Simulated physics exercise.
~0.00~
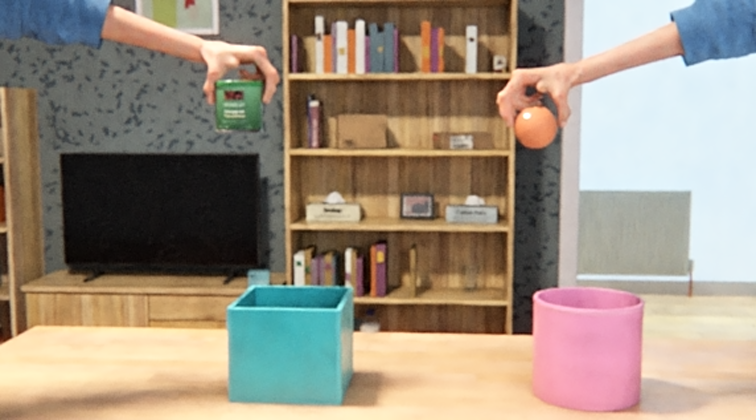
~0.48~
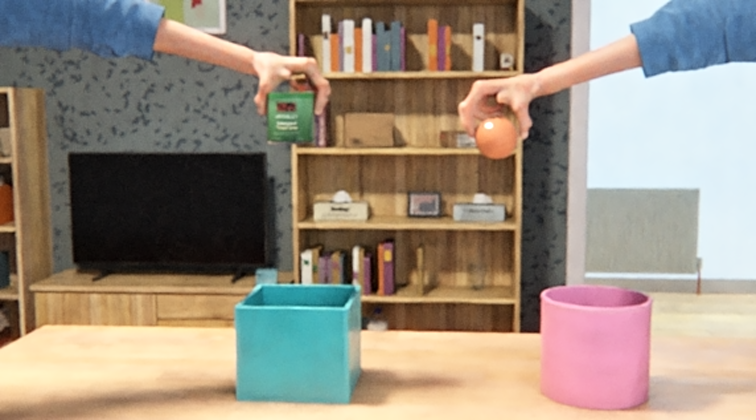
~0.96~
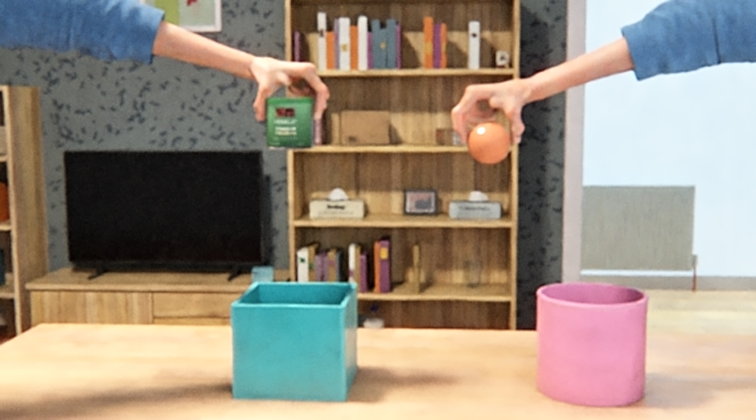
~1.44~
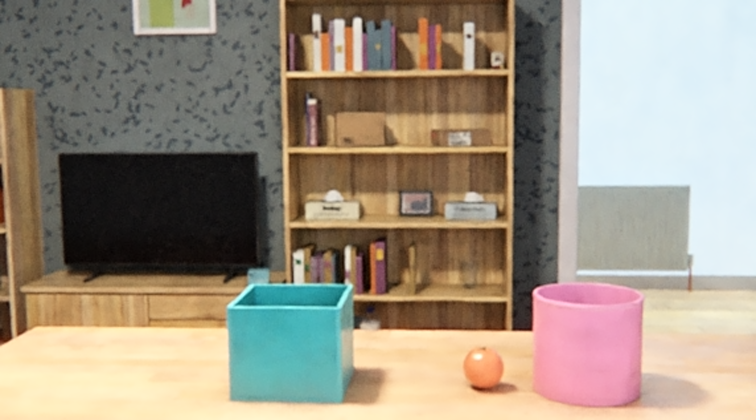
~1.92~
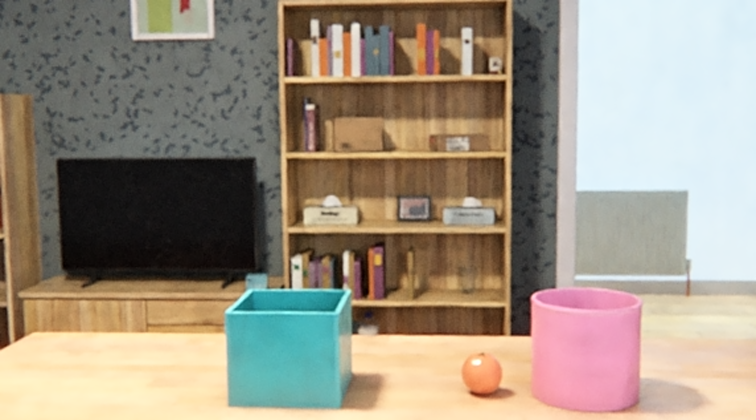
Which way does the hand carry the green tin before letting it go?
The hand carries the green tin to the right.
